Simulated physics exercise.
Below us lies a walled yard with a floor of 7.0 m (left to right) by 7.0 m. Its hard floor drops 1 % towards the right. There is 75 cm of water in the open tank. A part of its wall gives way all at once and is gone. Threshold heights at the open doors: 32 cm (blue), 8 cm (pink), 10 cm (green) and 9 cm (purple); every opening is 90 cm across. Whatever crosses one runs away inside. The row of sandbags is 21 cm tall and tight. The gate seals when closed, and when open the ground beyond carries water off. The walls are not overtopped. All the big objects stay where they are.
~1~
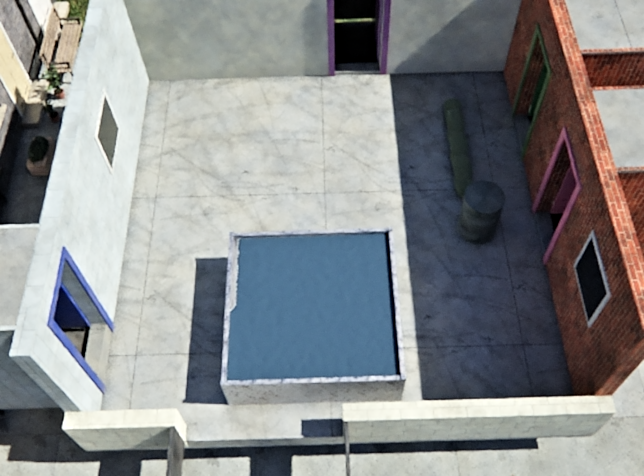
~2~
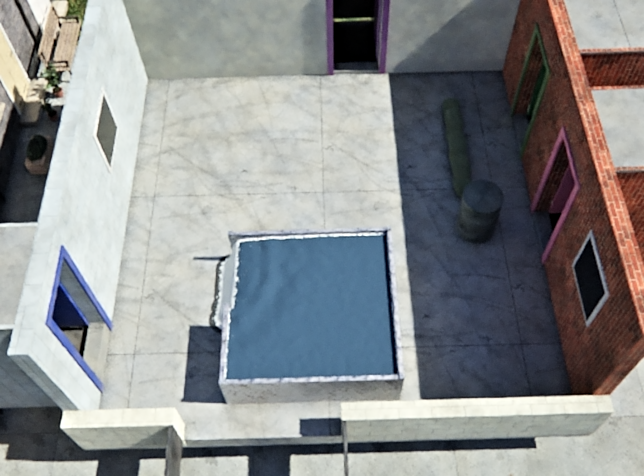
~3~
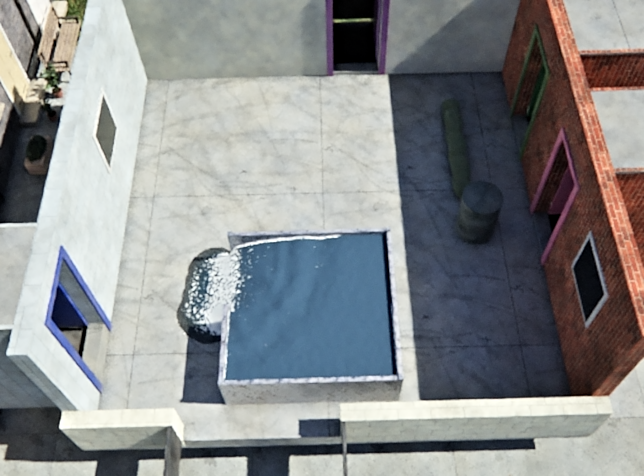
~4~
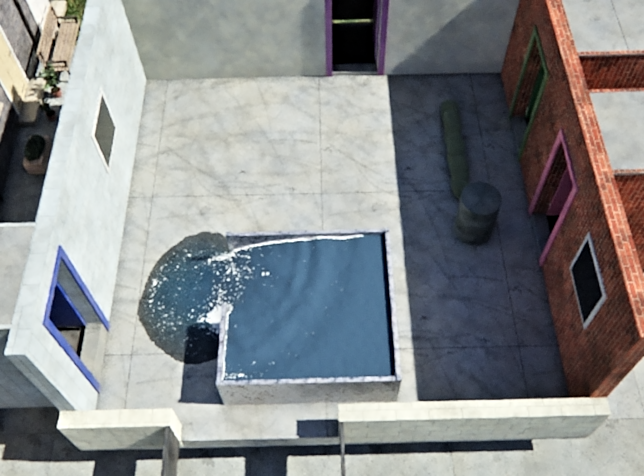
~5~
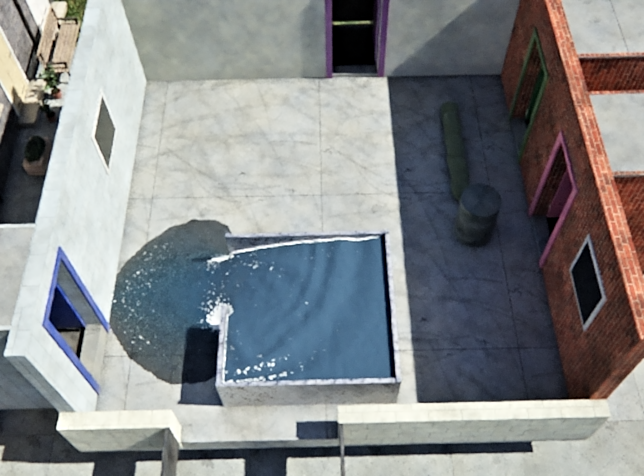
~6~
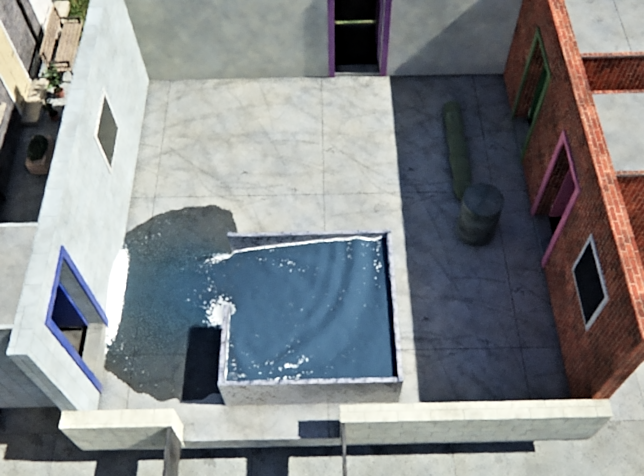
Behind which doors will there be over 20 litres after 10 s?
Within that time: At the blue door it keeps below the limit; at the pink door it stays under the limit; at the green door it stays under the limit; at the purple door it does not reach the limit.
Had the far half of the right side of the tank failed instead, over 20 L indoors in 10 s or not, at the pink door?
Then: Pink past it.
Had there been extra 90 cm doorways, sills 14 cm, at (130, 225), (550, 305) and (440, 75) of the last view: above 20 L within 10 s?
In that order: Over, under, below.
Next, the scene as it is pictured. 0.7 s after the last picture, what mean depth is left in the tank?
About 56 cm.
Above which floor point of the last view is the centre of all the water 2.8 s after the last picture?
Around (244, 282).
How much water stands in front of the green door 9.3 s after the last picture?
About 9.0 cm.
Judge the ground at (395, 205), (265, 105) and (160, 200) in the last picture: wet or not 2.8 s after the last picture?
In turn: Not reached, under water, wet.
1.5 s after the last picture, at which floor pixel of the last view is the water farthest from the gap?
Around (149, 86).
Then, 0.7 s after the last picture water covers 15 % of the floor and is deepest (46 cm) near (116, 295); blue door 29 cm at the sill, 0 L in, pink door not reached, green door not reached, purple door not reached.
Then, 1.5 s after the last picture water covers 25 % of the floor and is deepest (44 cm) near (129, 285); blue door 30 cm at the sill, 1 L in, pink door not reached, green door not reached, purple door not reached.
Then, 2.8 s after the last picture water covers 40 % of the floor and is deepest (34 cm) near (220, 400); blue door 20 cm at the sill, 3 L in, pink door not reached, green door not reached, purple door 3 cm at the sill, 0 L in.
Then, 5.3 s after the last picture water covers 65 % of the floor and is deepest (24 cm) near (149, 86); blue door 13 cm at the sill, 3 L in, pink door not reached, green door 5 cm at the sill, 0 L in, purple door 8 cm at the sill, 0 L in.
Then, 9.3 s after the last picture water covers 90 % of the floor and is deepest (16 cm) near (497, 92); blue door 10 cm at the sill, 3 L in, pink door 12 cm at the sill, 5 L in, green door 9 cm at the sill, 1 L in, purple door 7 cm at the sill, 0 L in.
